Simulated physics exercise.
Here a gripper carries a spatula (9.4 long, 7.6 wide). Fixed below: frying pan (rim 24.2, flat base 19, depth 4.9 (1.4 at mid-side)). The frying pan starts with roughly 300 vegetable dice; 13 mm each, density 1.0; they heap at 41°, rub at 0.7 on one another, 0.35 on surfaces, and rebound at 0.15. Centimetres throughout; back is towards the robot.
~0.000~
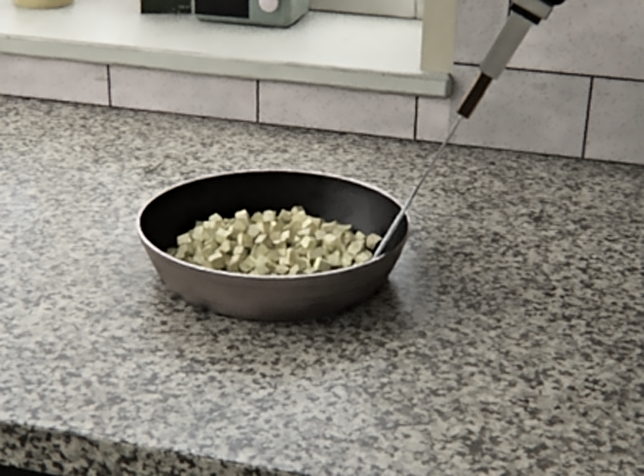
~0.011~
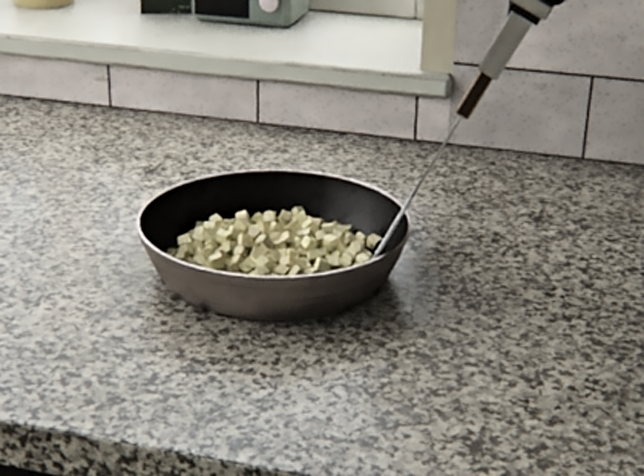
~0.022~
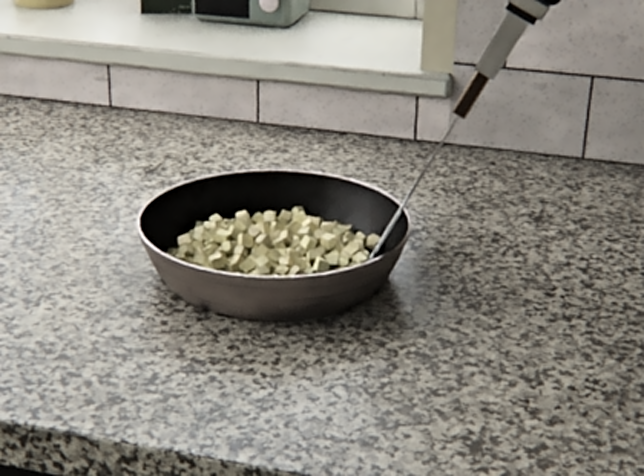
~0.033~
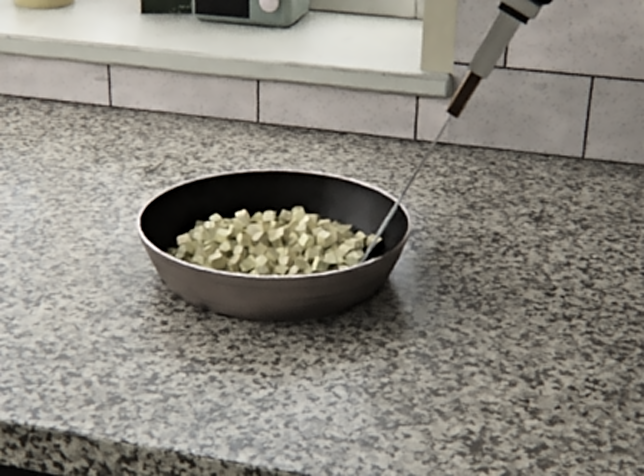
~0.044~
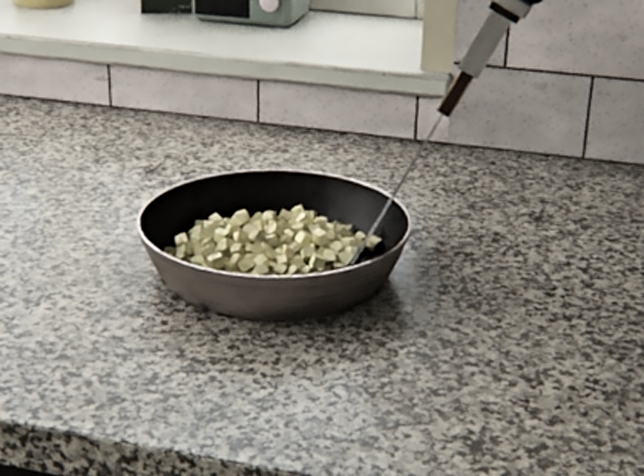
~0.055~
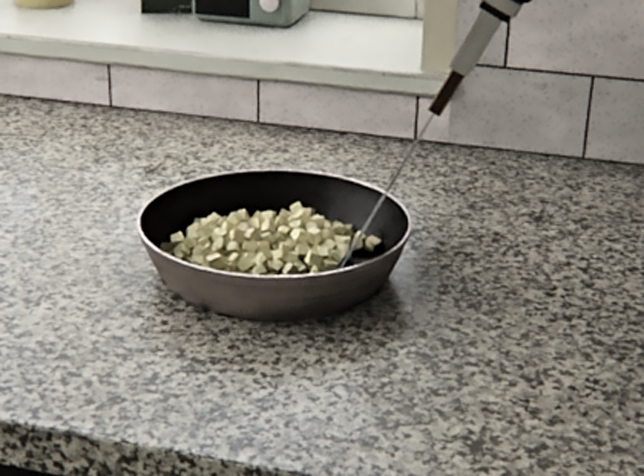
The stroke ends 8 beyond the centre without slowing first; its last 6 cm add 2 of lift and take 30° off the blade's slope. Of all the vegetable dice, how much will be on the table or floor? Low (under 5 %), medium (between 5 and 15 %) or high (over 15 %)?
A medium share, between 5 and 15 %, ends on the table or floor.
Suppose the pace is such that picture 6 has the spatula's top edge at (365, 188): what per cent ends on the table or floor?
About 20 per cent.
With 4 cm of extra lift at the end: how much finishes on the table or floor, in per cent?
Some 10 per cent.
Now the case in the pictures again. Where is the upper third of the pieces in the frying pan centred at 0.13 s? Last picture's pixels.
Near (236, 233).
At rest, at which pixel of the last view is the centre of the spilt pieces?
Near (131, 231).
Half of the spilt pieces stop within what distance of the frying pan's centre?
Some 16 cm.
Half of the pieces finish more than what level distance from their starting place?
Some 5 cm.
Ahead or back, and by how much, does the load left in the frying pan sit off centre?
Roughly 4.5 cm ahead.
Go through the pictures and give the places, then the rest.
Spatula top edge at (414, 194), sloping 64°; upper third of the load around (278, 247), from x 170 to 375, top at y 215; 297 in the frying pan, in the first picture.
Spatula top edge at (414, 194), sloping 64°; upper third of the load around (278, 247), from x 170 to 375, top at y 215, in the second picture.
Spatula top edge at (411, 193), sloping 64°; upper third of the load around (282, 247), from x 170 to 375, top at y 215, in the third picture.
Spatula top edge at (404, 193), sloping 64°; upper third of the load around (285, 244), from x 170 to 375, top at y 210, in the fourth picture.
Spatula top edge at (396, 192), sloping 64°; upper third of the load around (285, 243), from x 170 to 370, top at y 210, in the fifth picture.
Spatula top edge at (387, 191), sloping 64°; upper third of the load around (276, 241), from x 165 to 370, top at y 210; 297 in the frying pan, in the sixth picture.
After 0.13 s, sloping 64°, highest piece 5 above the table; 297 in the frying pan.
After 0.20 s, sloping 54°, highest piece 6 above the table; 297 in the frying pan.
After 0.44 s, sloping 34°, highest piece 7 above the table; 272 in the frying pan, 23 on the table or floor, 2 on the blade or in flight.
After 1.49 s, sloping 34°, highest piece 6 above the table; 271 in the frying pan, 26 on the table or floor.
At rest, 271 in the frying pan, 26 on the table or floor. That is 9 % on the table or floor.
